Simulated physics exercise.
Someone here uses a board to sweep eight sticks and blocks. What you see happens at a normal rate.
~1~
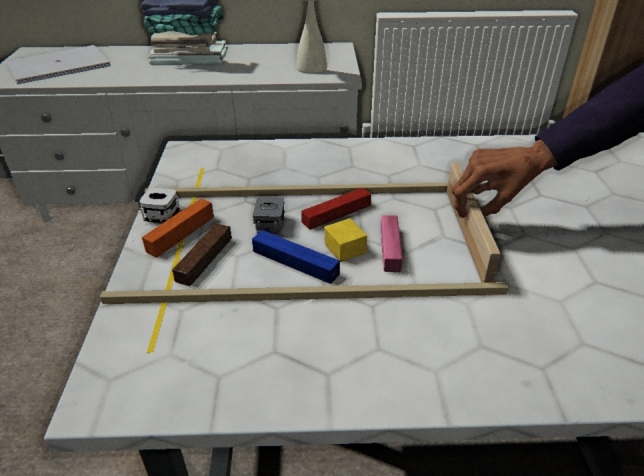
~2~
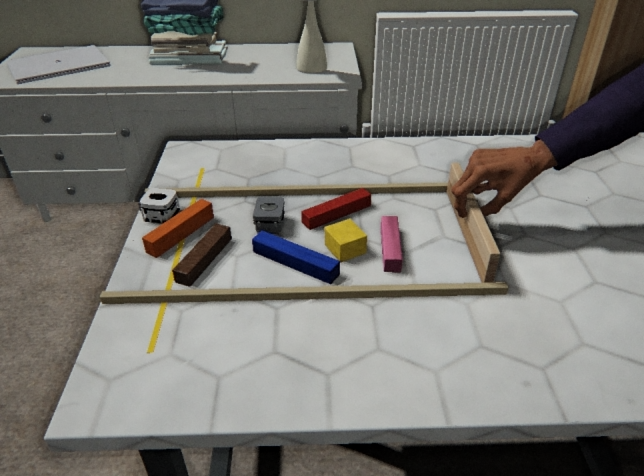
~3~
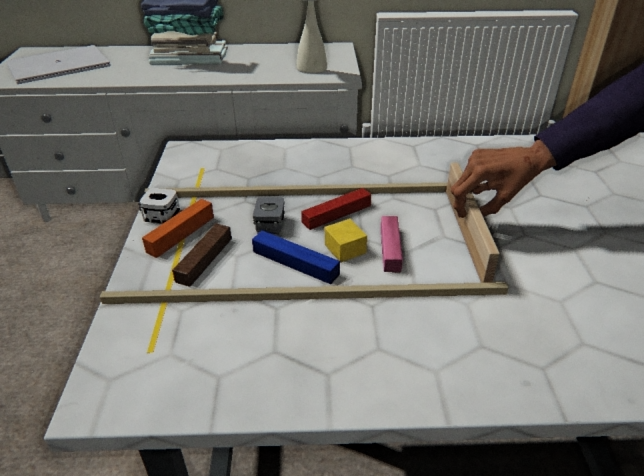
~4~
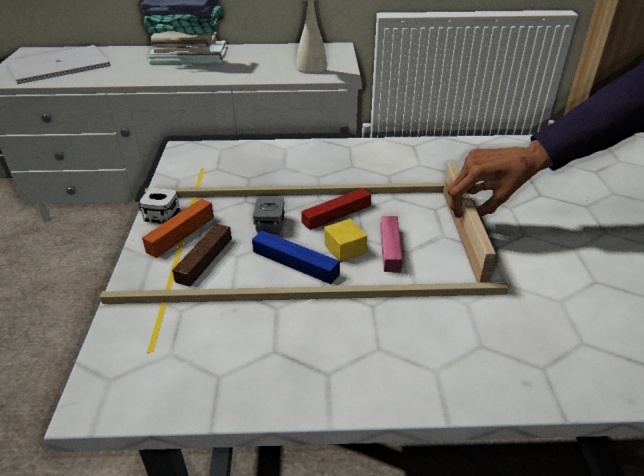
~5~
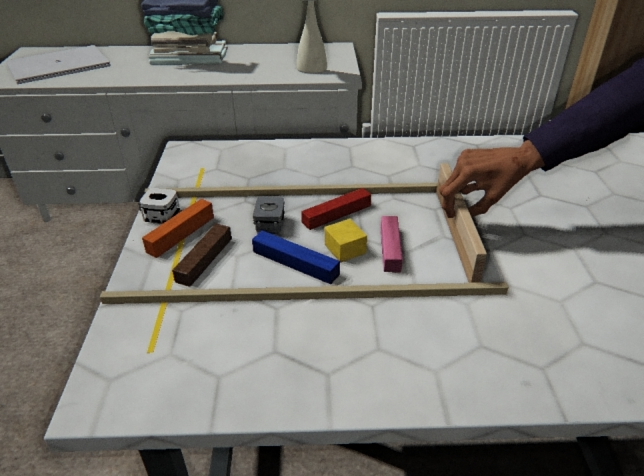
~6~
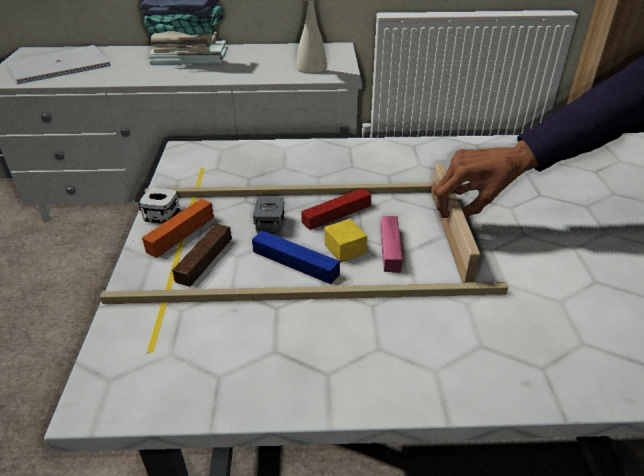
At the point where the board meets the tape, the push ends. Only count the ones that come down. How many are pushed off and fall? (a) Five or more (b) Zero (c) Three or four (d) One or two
The answer is c.
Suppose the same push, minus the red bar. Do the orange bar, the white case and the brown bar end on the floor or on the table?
Result - orange bar: Gone; white case: Gone; brown bar: Gone.
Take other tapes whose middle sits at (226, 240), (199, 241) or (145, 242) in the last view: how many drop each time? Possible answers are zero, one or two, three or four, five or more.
In that order: No fall at all; three or four; five or more.
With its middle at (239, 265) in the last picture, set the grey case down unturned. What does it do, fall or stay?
Placed there, it does not drop.
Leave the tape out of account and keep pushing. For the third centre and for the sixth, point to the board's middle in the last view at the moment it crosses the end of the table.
In pixels, around (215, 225) followed by around (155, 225).
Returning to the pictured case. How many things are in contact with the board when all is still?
It's touching 3 at the end.
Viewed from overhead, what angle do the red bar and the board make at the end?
I'd say it's about 40° out of line.
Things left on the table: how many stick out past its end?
The count would be 3.
A little later, none off yet; white case at rest near (160, 206); orange bar at rest near (180, 227); brown bar at rest near (204, 254).
When it is over, the number that fall off is three or four; down, brown bar, orange bar and white case.
